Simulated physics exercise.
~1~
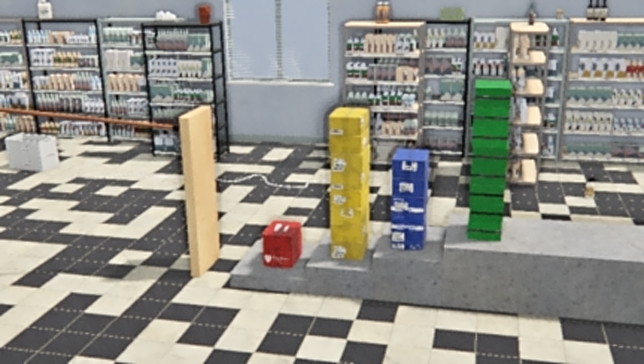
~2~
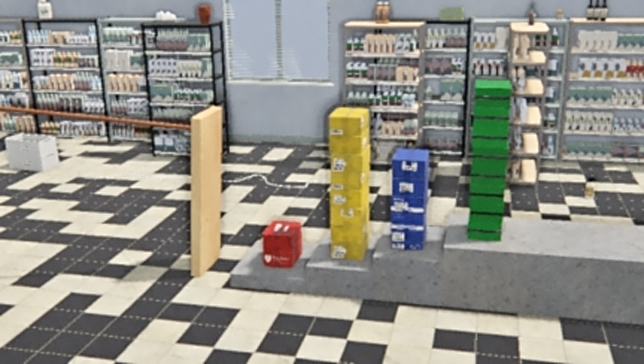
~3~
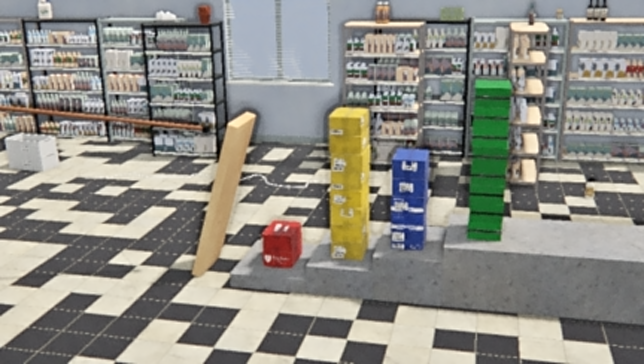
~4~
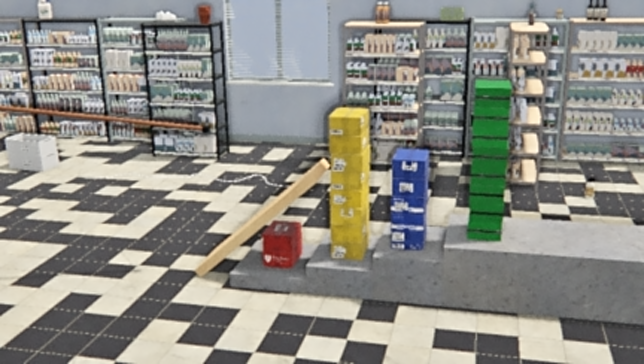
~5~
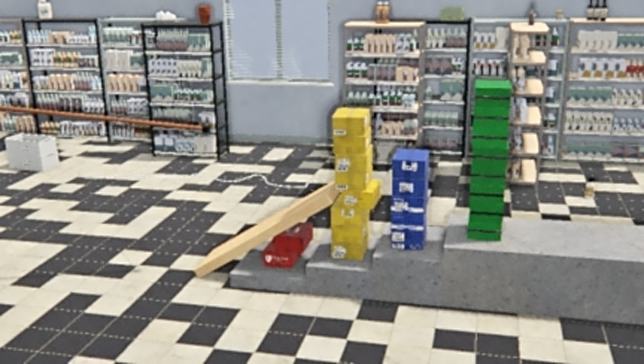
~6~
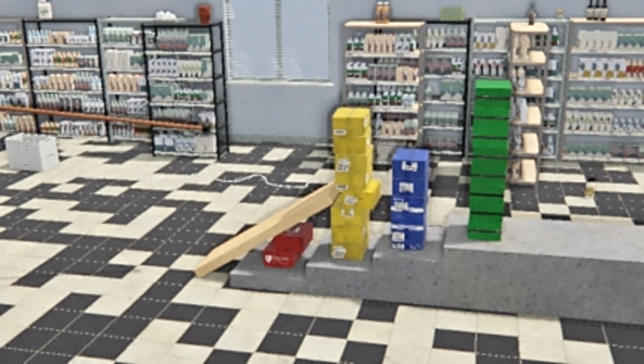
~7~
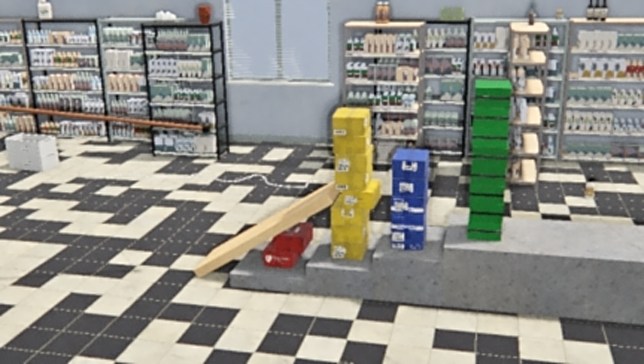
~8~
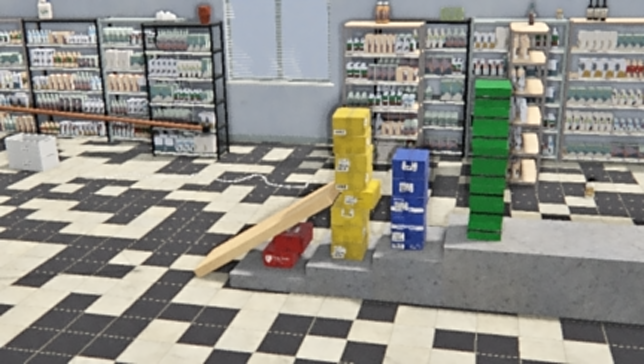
A tall wooden board stands upright on a checkered shop floor, left of red, yellow, blue and green piles of parcels set on rising grey steps, while a long pole reaches in from the left behind it. The pole slides right and the board starts to tip. It swings down over the low red parcels and strikes the side of the yellow pile. A yellow parcel partway up is pushed out to the right, and the red one on top shifts and tilts. The board comes to rest leaning there, with all four piles still standing and the blue and green untouched.
